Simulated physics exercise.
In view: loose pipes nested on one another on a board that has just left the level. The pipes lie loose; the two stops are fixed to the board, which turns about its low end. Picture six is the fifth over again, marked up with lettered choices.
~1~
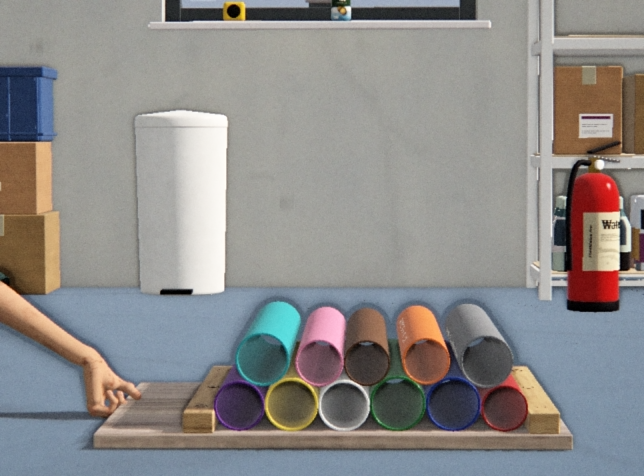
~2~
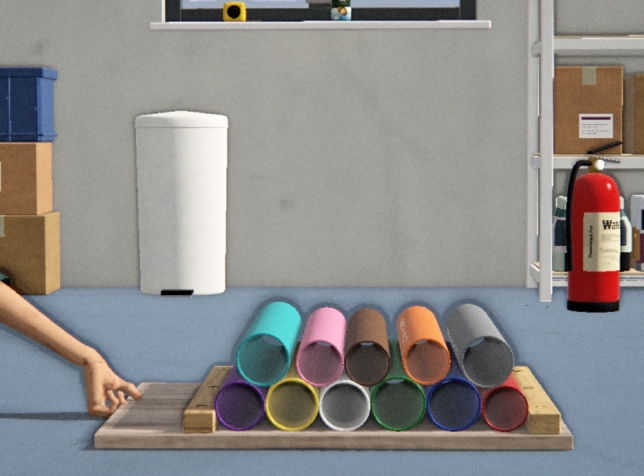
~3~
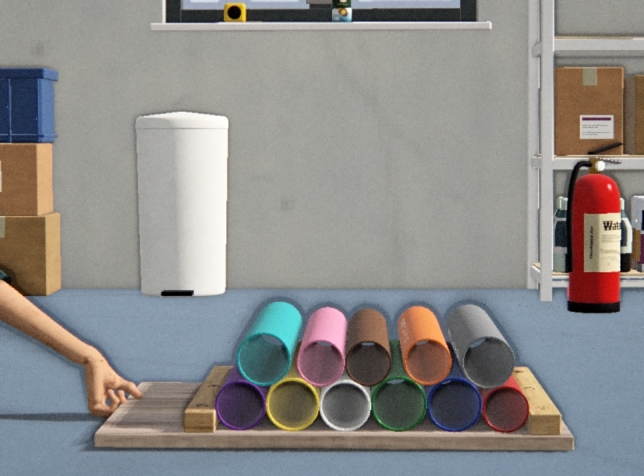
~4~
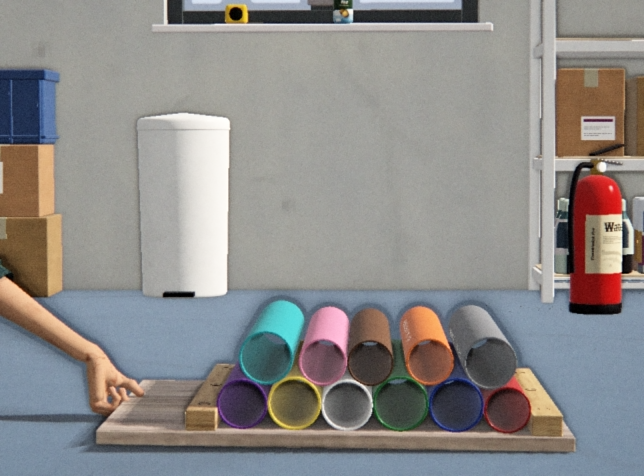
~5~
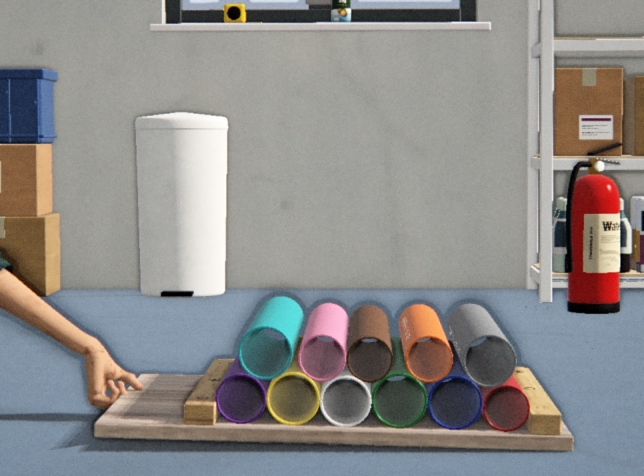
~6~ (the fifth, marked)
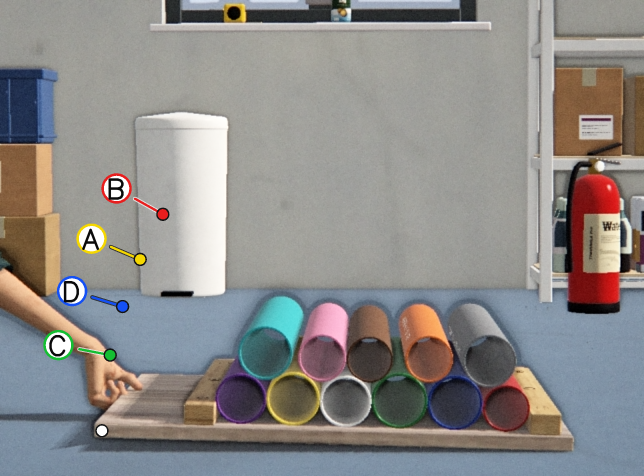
In a storage room, a hand slightly raises the left end of a board holding stacked pipes.
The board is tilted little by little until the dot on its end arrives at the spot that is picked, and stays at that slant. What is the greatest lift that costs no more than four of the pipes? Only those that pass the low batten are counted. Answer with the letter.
The answer is mark B.
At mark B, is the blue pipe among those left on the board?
Yes, with B.
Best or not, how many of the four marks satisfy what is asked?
Four of the four.
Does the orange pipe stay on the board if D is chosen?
Yes, with D.
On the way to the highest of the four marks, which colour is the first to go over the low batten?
First is the grey one.
On the marked copy, A at (140, 259); B at (163, 214); C at (110, 355); D at (123, 307); the white dot at (102, 431).
Taking B. A third of the way, board at 17°.
Two thirds of the way, board at 29°.
When it is over, board at 29°, one over the low batten (grey).
As for the rest, A one over the low batten (grey); C none over the low batten; D none over the low batten.
